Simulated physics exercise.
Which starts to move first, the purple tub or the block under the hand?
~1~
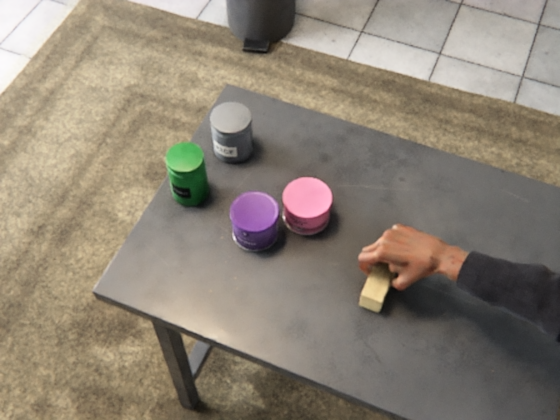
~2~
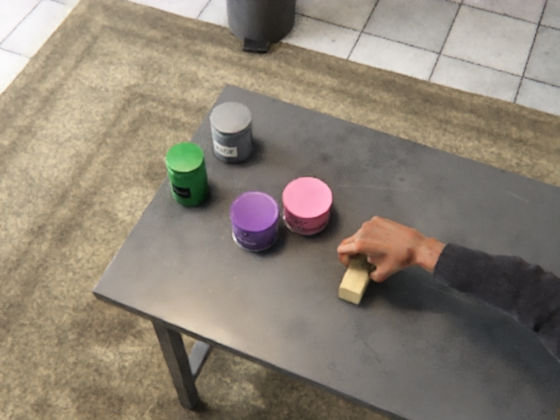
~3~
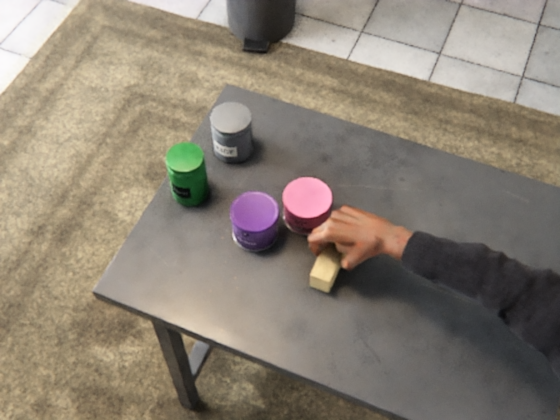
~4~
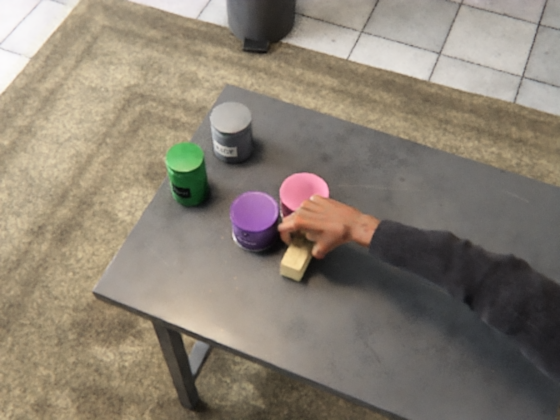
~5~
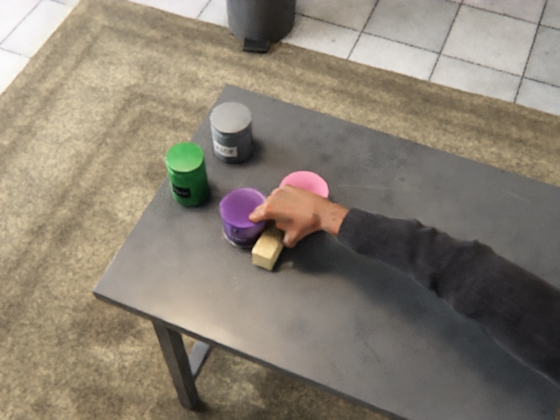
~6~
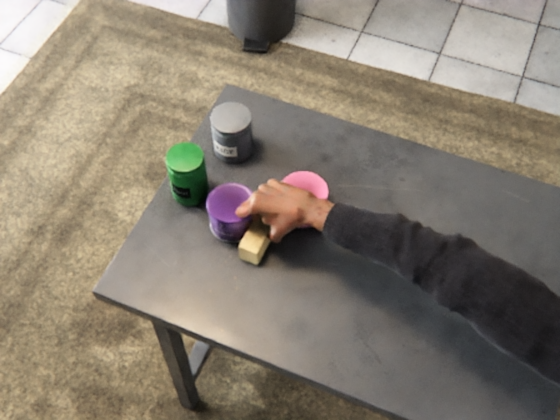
The block starts to move first. The purple tub stays still until the hand and block have come right up to it.
